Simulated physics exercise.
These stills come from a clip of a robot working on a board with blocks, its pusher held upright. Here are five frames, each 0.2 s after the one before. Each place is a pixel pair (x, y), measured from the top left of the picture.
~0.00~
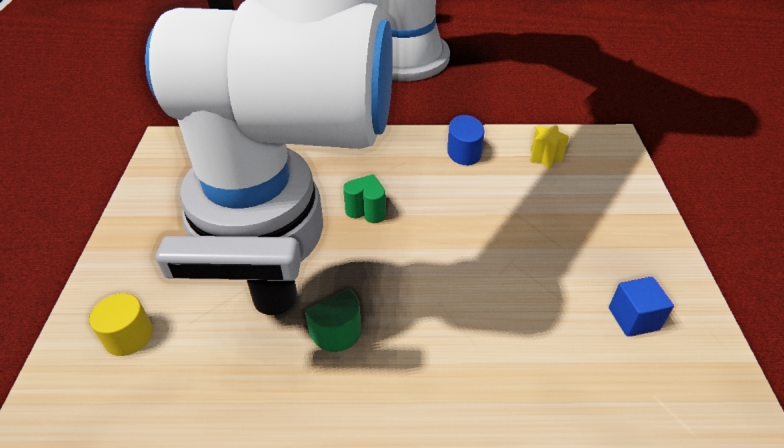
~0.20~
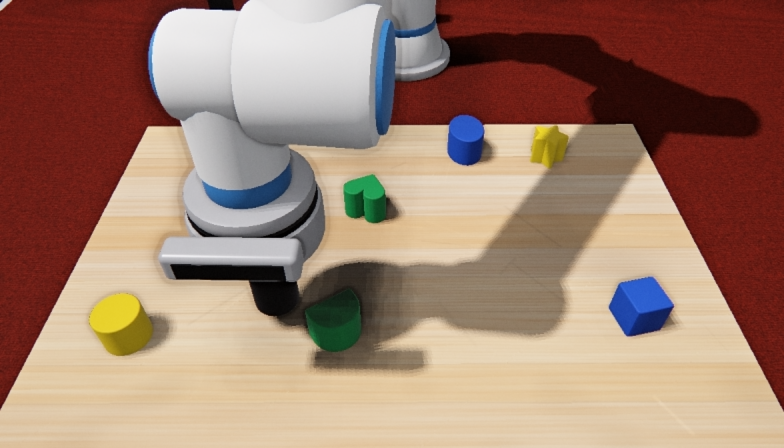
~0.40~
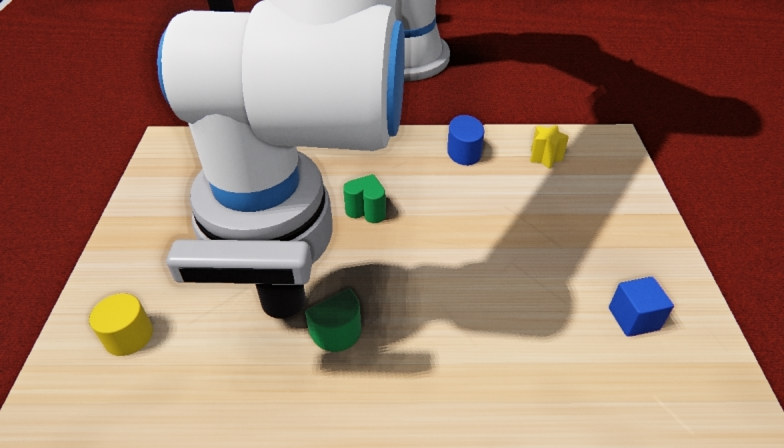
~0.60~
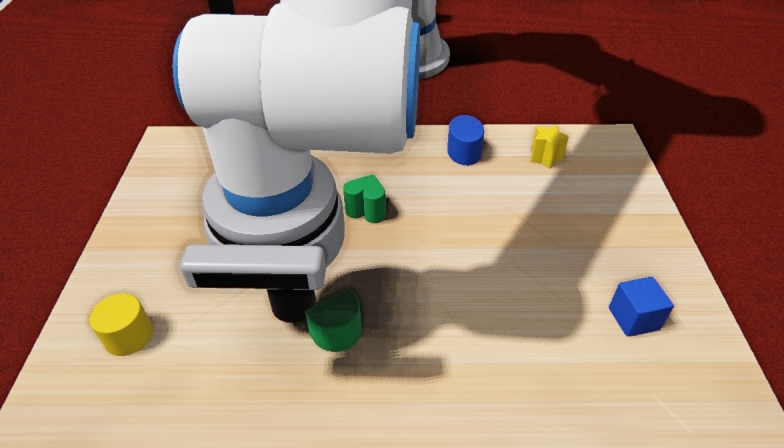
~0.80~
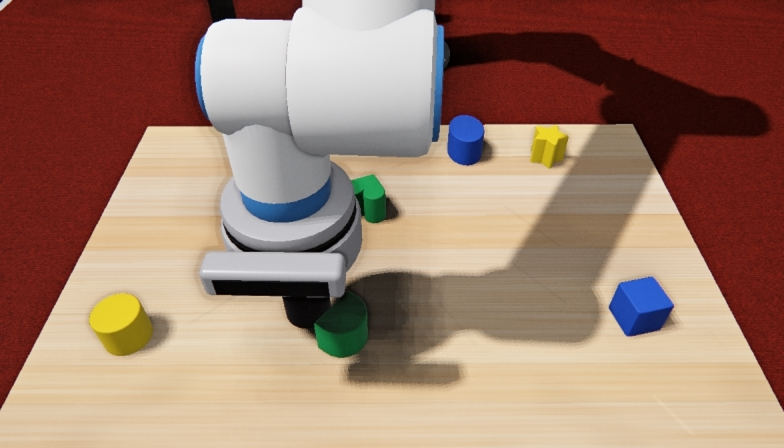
We see a white robot arm over a wooden board with green, yellow and blue blocks. Its black pusher moves slowly right toward a green half-round block, then nudges it slightly right while the other blocks stay still.
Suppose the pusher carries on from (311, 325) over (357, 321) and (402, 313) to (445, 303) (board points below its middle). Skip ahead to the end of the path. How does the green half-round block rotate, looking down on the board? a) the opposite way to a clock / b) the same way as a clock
Choice b: The same way as a clock.
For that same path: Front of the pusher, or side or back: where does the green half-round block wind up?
Most likely the green half-round block slides off.
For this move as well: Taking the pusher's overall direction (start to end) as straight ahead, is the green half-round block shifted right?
I'd say yes.
One third of the way, pusher (357, 306); green half-round block (387, 318), turned 20° clockwise.
Two thirds of the way, pusher (403, 298); green half-round block (404, 322), turned 40° clockwise.
At the end, pusher (446, 288); green half-round block (404, 322), turned 40° clockwise.
